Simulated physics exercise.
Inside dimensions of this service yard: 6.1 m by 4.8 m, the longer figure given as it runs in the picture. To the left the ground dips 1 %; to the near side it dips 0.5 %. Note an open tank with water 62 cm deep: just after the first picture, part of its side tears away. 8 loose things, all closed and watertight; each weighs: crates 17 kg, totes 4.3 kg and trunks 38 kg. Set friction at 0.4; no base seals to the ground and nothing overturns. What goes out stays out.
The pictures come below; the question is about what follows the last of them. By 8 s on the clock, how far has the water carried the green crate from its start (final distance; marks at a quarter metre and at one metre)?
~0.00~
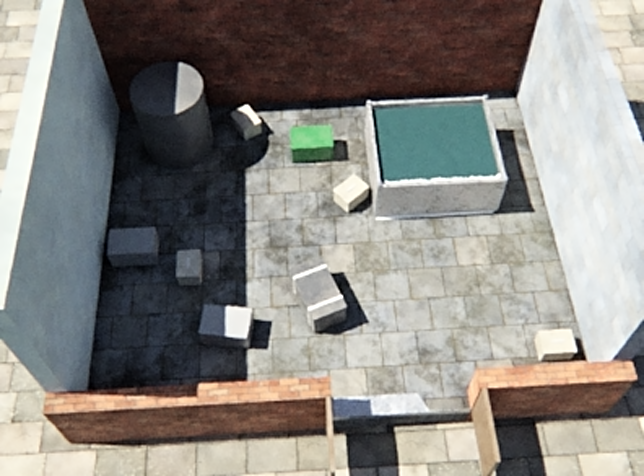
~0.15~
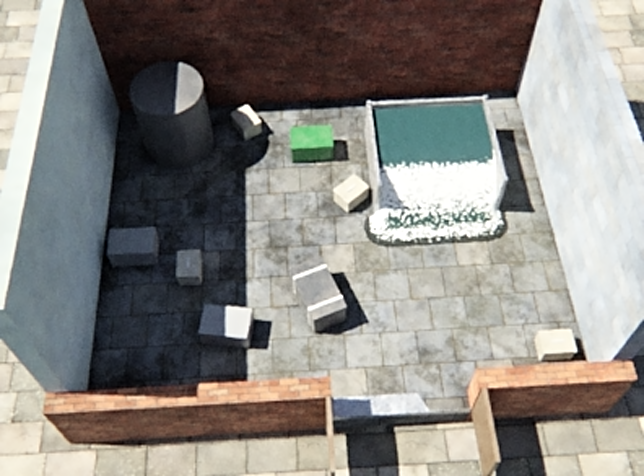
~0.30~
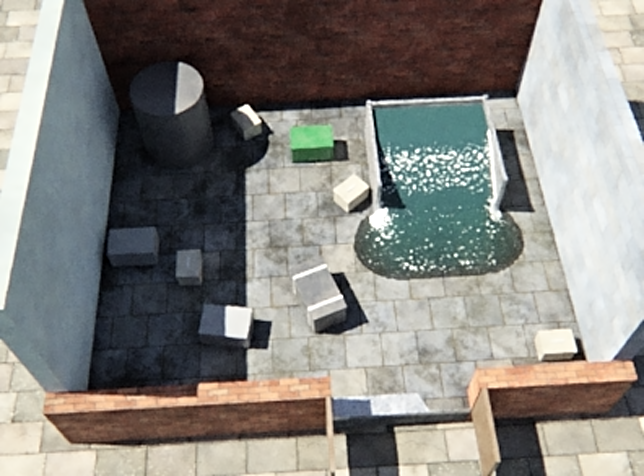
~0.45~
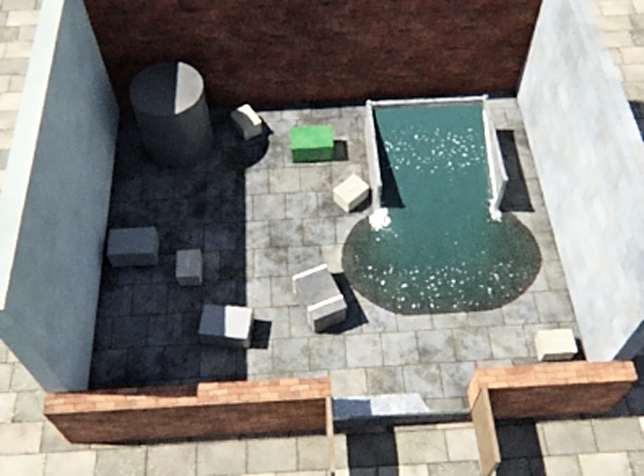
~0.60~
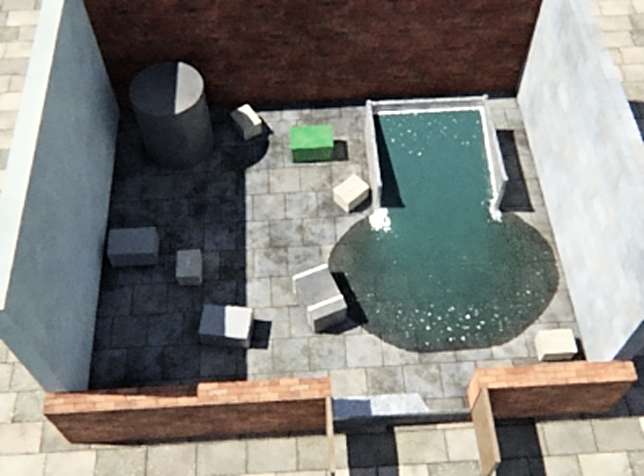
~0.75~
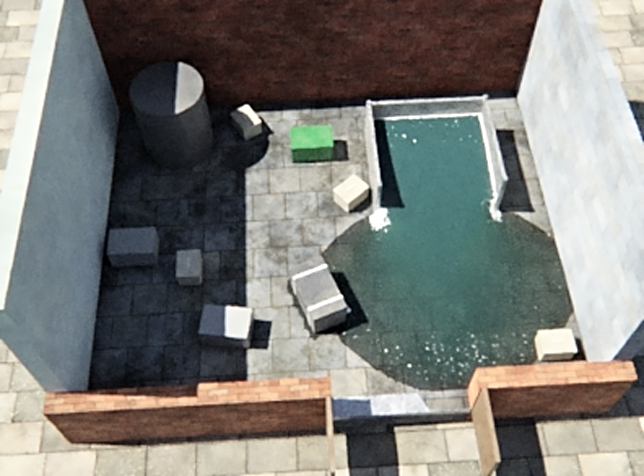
It will scarcely move.
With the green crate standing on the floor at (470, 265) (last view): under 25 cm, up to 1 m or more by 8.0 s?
As it turns out, it is swept away.
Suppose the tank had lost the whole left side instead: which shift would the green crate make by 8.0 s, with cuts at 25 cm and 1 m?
Well, the green crate goes a long way then.
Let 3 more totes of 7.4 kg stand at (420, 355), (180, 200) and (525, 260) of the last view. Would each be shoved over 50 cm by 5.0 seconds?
Answers, first to last: Exceeding, not exceeding, exceeding.
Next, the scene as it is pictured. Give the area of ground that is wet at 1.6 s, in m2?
About 11.0 m2.
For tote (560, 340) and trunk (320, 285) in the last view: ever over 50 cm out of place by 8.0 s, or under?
In sequence - crossed the line; stayed below the line.
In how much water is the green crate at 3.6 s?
0 cm or so.
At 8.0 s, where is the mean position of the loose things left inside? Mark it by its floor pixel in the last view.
About (260, 248).
After 1.6 s the green crate is near (312, 137), 0.0 m from its start, aground; 0 of 8 are out; 1 afloat.
After 3.6 s the green crate is near (312, 137), 0.0 m from its start, aground; 0 of 8 are out; 1 afloat.
After 5.6 s the green crate is near (312, 137), 0.0 m from its start, aground; 0 of 8 are out; 1 afloat.
After 8.0 s the green crate is near (312, 137), 0.0 m from its start, aground; 0 of 8 are out; 2 afloat.
